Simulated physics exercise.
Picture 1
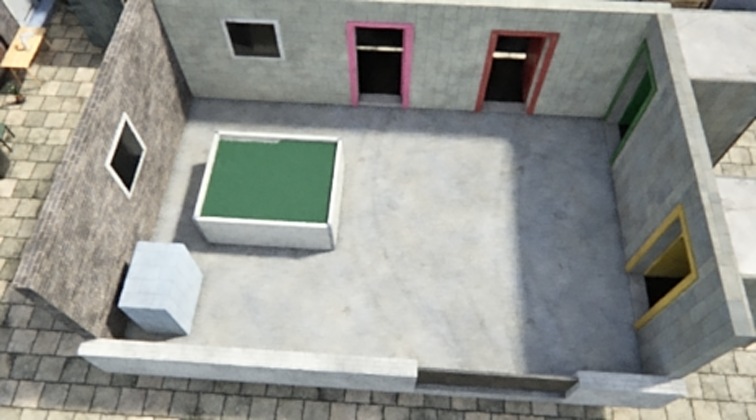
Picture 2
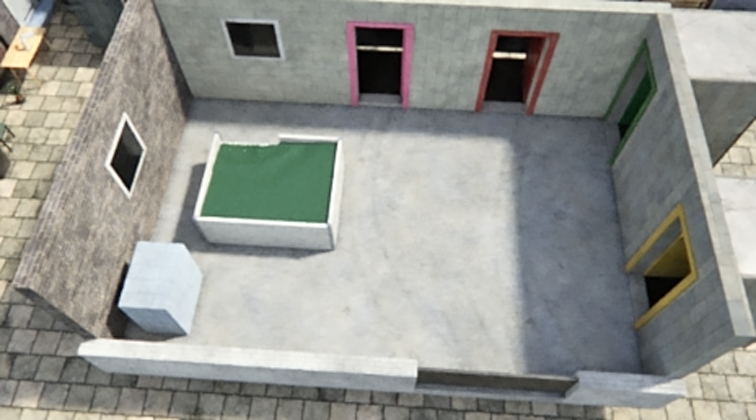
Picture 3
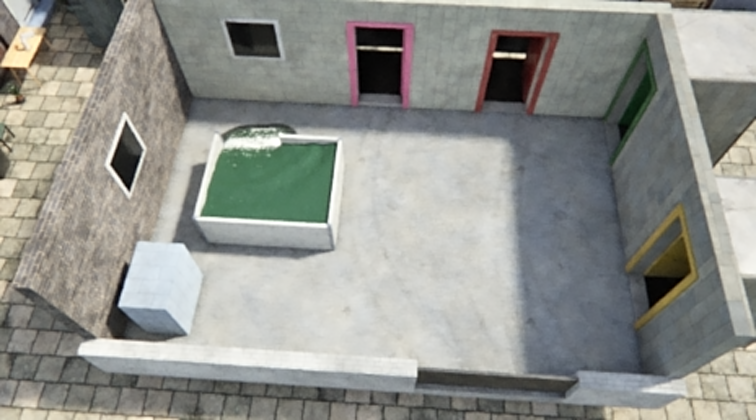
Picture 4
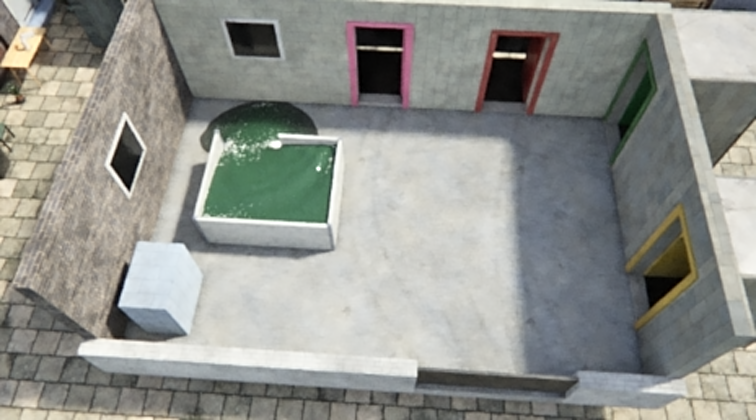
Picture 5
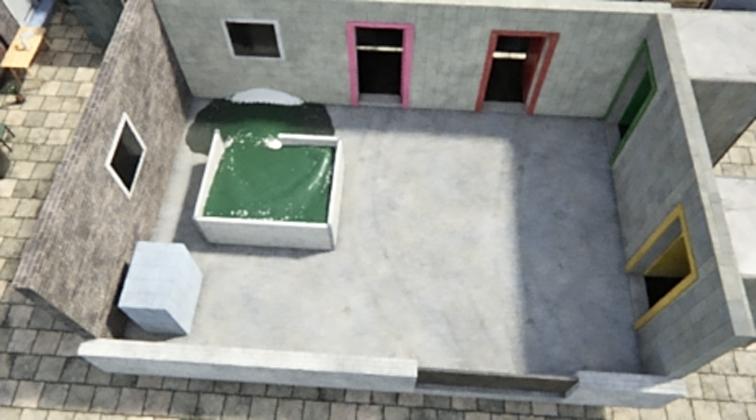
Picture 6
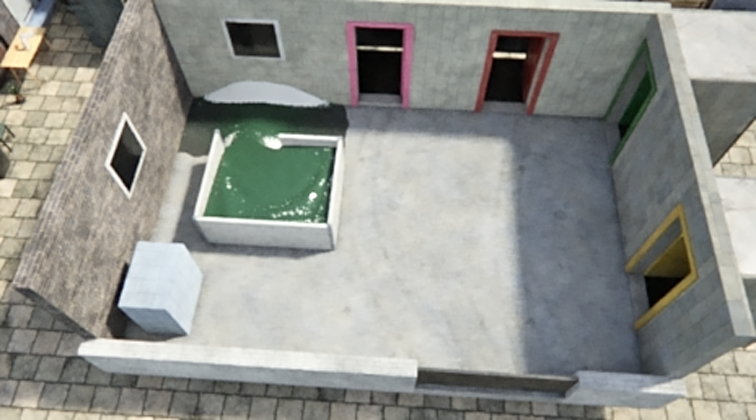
In a walled yard with a grey paved floor, a white-walled tank of green water stands whole, then its far side breaks open and water pours out, spreading across the floor behind it toward the back wall and sideways along it.
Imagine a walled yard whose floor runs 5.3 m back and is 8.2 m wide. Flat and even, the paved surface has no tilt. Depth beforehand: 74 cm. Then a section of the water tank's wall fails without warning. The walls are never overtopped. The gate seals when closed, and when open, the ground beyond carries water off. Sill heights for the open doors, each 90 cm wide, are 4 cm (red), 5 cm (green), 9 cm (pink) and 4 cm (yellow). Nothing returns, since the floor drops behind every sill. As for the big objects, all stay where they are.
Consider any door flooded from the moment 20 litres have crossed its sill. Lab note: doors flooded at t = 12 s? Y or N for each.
At the red door it looks set to land under the limit. At the green door it looks set to land over the limit. At the pink door it looks set to land under the limit. At the yellow door it looks set to land over the limit.
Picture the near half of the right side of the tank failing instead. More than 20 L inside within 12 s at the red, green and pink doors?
Red: Exceeding the limit; green: Exceeding the limit; pink: Within the limit.
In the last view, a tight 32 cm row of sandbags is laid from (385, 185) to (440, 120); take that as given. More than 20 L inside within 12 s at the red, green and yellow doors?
Well, the red one is within bounds, the green one is within bounds, and the yellow one is more than allowed.
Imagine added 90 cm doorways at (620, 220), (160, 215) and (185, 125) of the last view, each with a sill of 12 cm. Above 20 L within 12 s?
First doorway falls short, second falls short, third gets there.
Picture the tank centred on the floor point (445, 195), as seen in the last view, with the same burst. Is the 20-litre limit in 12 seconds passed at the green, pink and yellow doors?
Green gets more than that, pink gets more than that, yellow gets no more than that.
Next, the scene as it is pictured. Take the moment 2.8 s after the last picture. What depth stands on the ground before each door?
Centimetres: Red 3 / green 10 / pink 8 / yellow 0.
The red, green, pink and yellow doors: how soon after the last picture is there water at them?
The front reaches red at 1.4 s, green at 2.4 s, pink at 0.3 s, yellow at 3.8 s.
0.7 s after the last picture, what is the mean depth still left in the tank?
Roughly 49 cm on average.
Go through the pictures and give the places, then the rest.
In the first frame, the water tank at (271, 179) is whole and still, 74 cm deep.
In the second frame, the front is at a hidden place, 0.7 m from the gap on the water tank's far side; 0.3 m2 of floor is under water; 74 cm left at the back of the water tank.
In the third frame, the front is at (289, 130), 0.9 m from the gap on the water tank's far side; 1.0 m2 of floor is under water; 74 cm left at the back of the water tank.
In the fourth frame, water pours out on the water tank's far side and has run 1.5 m, to (281, 104); typically 8 cm deep outside, 72 cm at the water tank's back.
In the fifth frame, water pours out on the water tank's far side and has run 1.8 m, to (317, 103); typically 7 cm deep outside, 65 cm at the water tank's back.
In the sixth frame, the front is at (200, 97), 2.1 m from the gap on the water tank's far side; 3.9 m2 of floor is under water; 63 cm left at the back of the water tank.
Then, 0.7 s after the last picture water covers 10 % of the floor and is deepest (65 cm) near (202, 100); red door not reached, green door not reached, pink door 8 cm at the sill, 0 L in, yellow door not reached.
Then, 1.5 s after the last picture water covers 30 % of the floor and is deepest (44 cm) near (202, 100); red door 2 cm at the sill, 0 L in, green door not reached, pink door 8 cm at the sill, 0 L in, yellow door not reached.
Then, 2.8 s after the last picture water covers 60 % of the floor and is deepest (33 cm) near (175, 272); red door 3 cm at the sill, 0 L in, green door 10 cm at the sill, 1 L in, pink door 8 cm at the sill, 0 L in, yellow door not reached.
Then, 6.3 s after the last picture water covers 95 % of the floor and is deepest (16 cm) near (123, 342); red door 3 cm at the sill, 0 L in, green door 9 cm at the sill, 81 L in, pink door 5 cm at the sill, 0 L in, yellow door 6 cm at the sill, 6 L in.
Then, 11.3 s after the last picture water covers 100 % of the floor and is deepest (10 cm) near (535, 146); red door 6 cm at the sill, 2 L in, green door 8 cm at the sill, 109 L in, pink door 3 cm at the sill, 0 L in, yellow door 8 cm at the sill, 98 L in.
